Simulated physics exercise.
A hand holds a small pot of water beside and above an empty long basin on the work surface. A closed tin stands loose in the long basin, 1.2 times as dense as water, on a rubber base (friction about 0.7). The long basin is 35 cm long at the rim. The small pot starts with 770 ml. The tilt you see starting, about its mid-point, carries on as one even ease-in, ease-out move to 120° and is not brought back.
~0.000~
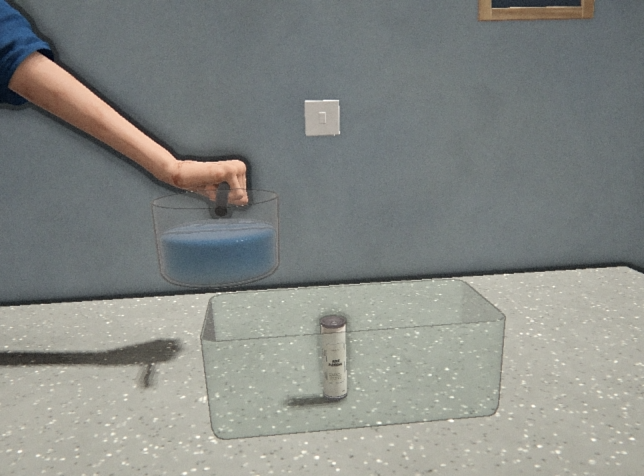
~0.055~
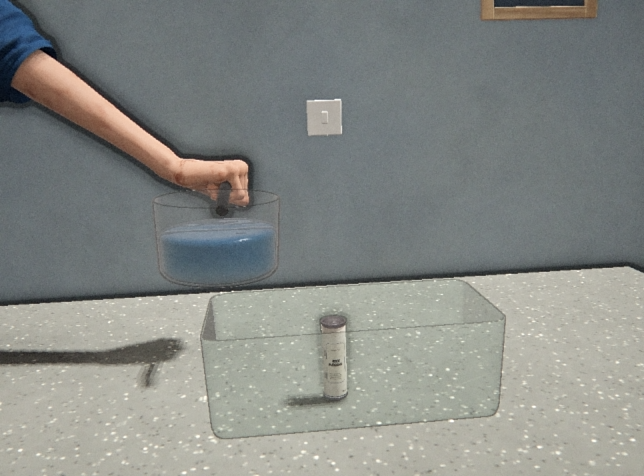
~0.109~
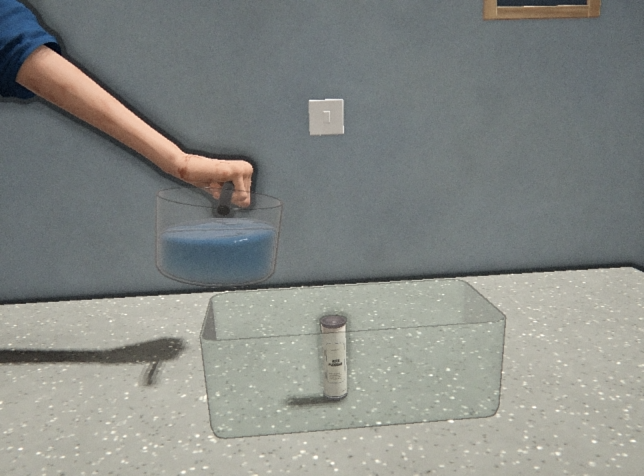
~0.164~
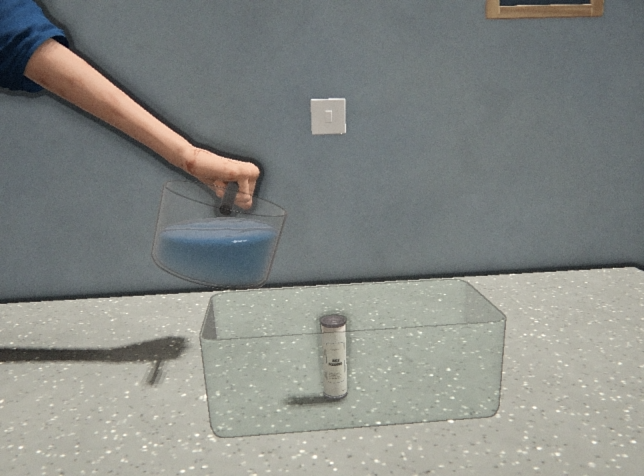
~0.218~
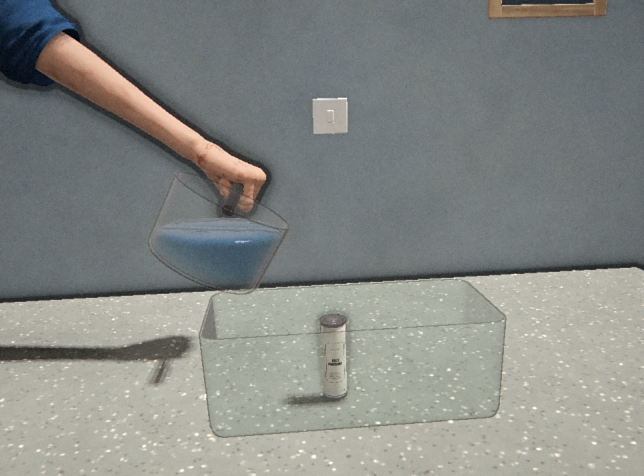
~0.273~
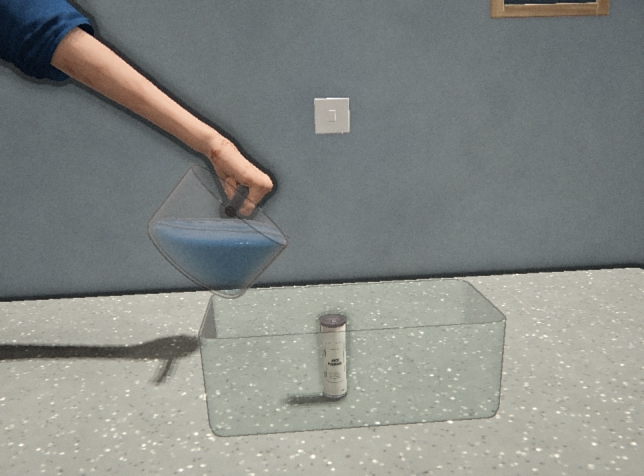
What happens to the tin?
It goes over.
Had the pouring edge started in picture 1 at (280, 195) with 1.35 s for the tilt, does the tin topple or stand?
Then it remains upright.
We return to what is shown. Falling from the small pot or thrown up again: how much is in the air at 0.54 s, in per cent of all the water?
Near 22 in a hundred.
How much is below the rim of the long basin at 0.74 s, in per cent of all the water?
Some 94 per cent.
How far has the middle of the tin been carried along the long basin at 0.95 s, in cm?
Some 8 cm.
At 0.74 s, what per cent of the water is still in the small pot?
Near 3 in a hundred.
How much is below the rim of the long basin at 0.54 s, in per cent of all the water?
Some 52 per cent.
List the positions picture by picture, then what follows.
It leans 0°; its right rim is at (278, 197); the water meets the walls at (159, 233) and (277, 227); the long basin's rim runs from (206, 318) to (483, 299); the tin's top is at (333, 324), in the first picture.
It leans 2°; its right rim is at (279, 199); the water meets the walls at (159, 232) and (277, 227), in the second picture.
It leans 8°; its right rim is at (282, 204); the water meets the walls at (160, 231) and (277, 227), in the third picture.
It leans 17°; its right rim is at (286, 214); the water meets the walls at (158, 231) and (279, 228), in the fourth picture.
It leans 29°; its right rim is at (288, 228); the water meets the walls at (154, 227) and (283, 230), in the fifth picture.
It leans 43°; its right rim is at (287, 244); the water meets the walls at (153, 222) and (283, 233), in the sixth picture.
After 0.54 s the tilt is 110° and 25 per cent is still to pour; the tin stands where it began.
After 0.74 s the tilt is 120° and 3 per cent is still to pour; the tin leans 22°.
After 0.95 s the tilt is 120° and 0 per cent is still to pour; the tin lies on its side.
After 1.17 s the tilt is 120° and 0 per cent is still to pour; the tin lies on its side.
In the end the tin lies on its side.
